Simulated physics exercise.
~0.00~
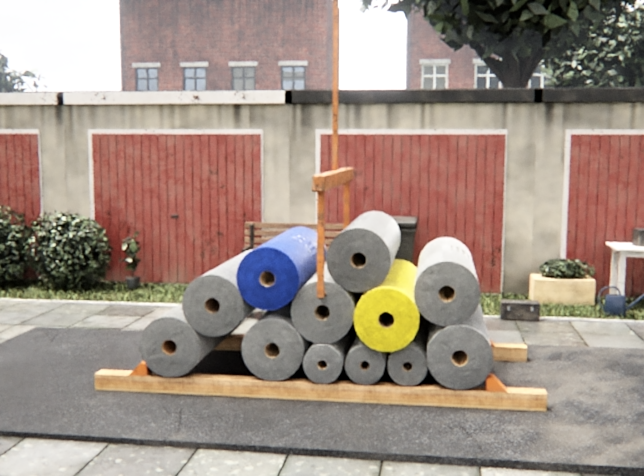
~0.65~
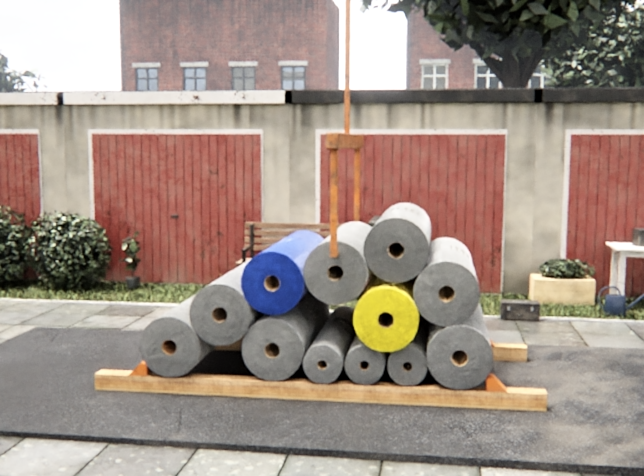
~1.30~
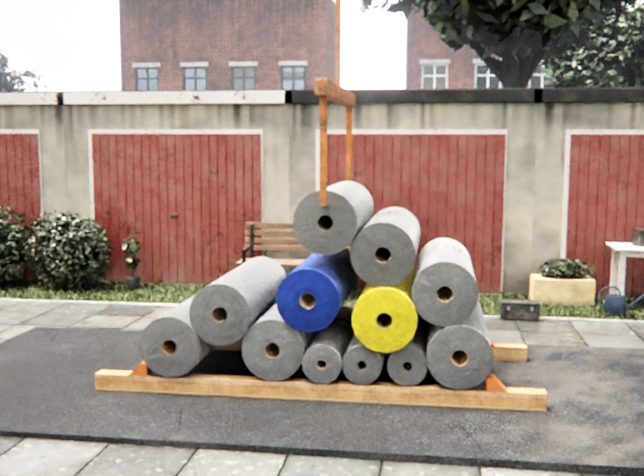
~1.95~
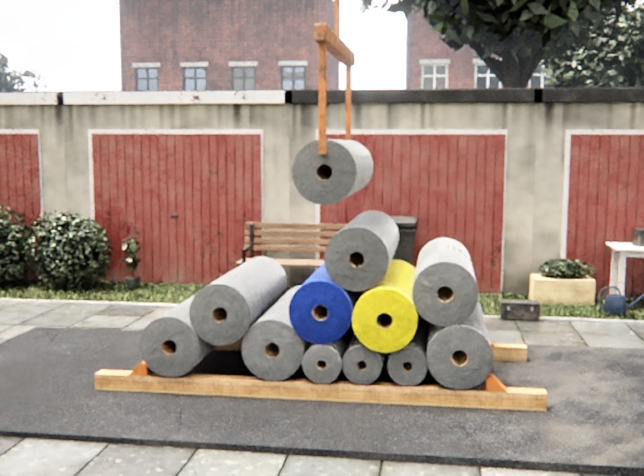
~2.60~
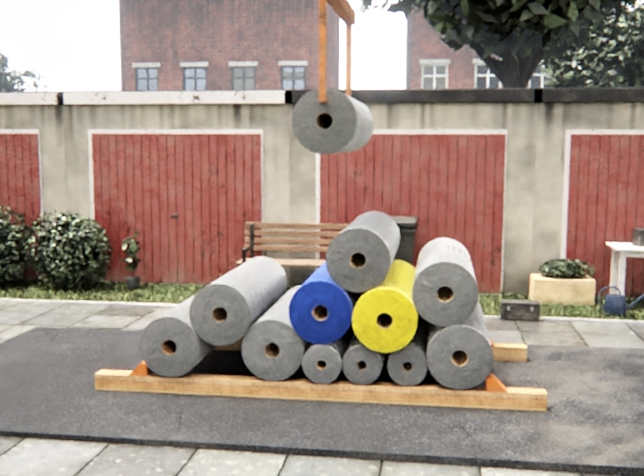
In a paved yard, a hook lifts a grey roll from a stack, and the blue roll drops into its place.
